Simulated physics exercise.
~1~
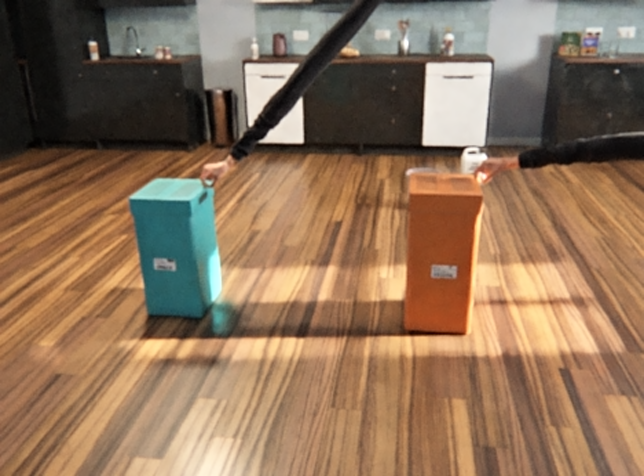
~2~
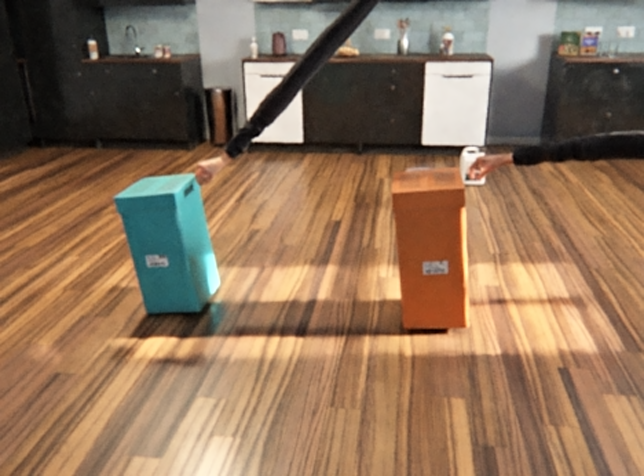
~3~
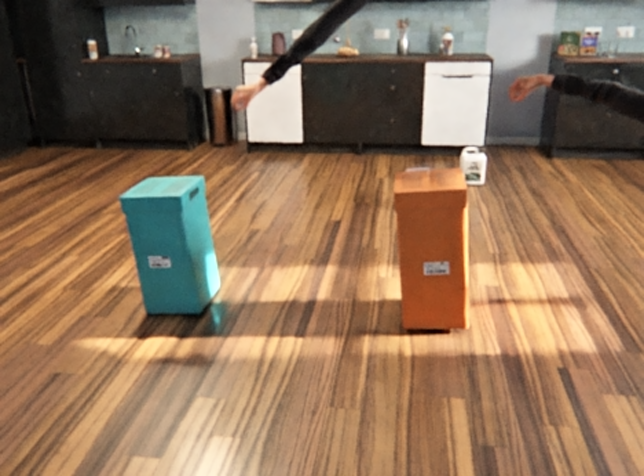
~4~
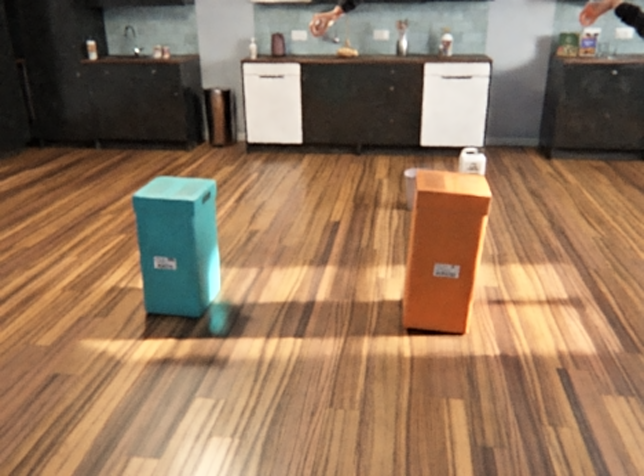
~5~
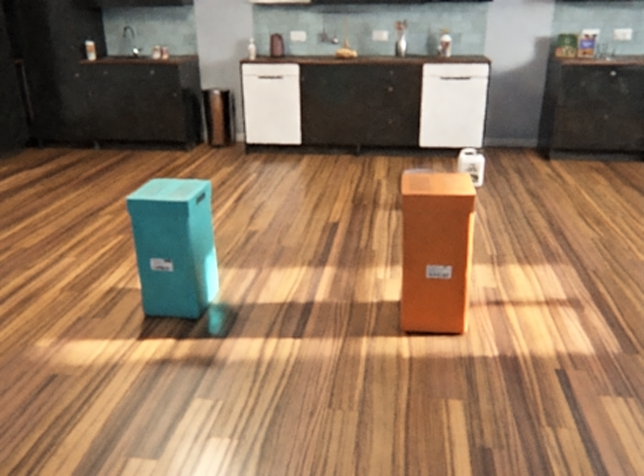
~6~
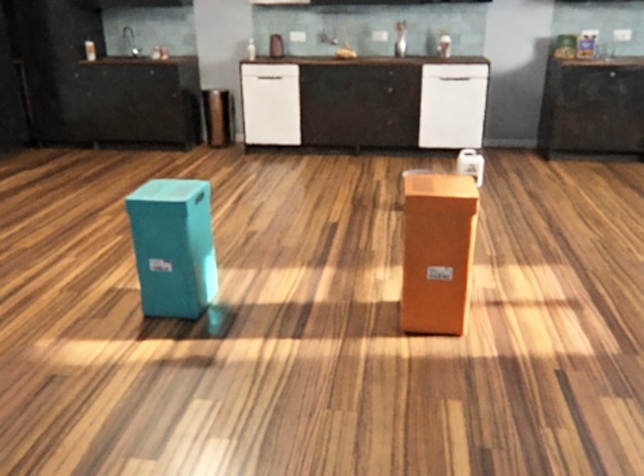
The clip opens on a wood floor in a kitchen, where a tall turquoise tote stands at left and a tall orange one at right, each with a hand at its upper right edge. The arms, in dark sleeves, push the totes so that both tip slightly to the left. The hands then let go and draw back toward the counters behind. Left alone, the two totes rock back the other way, wobbling a little on their bases. Neither falls over, and both come to rest standing upright, with the hands gone from view.
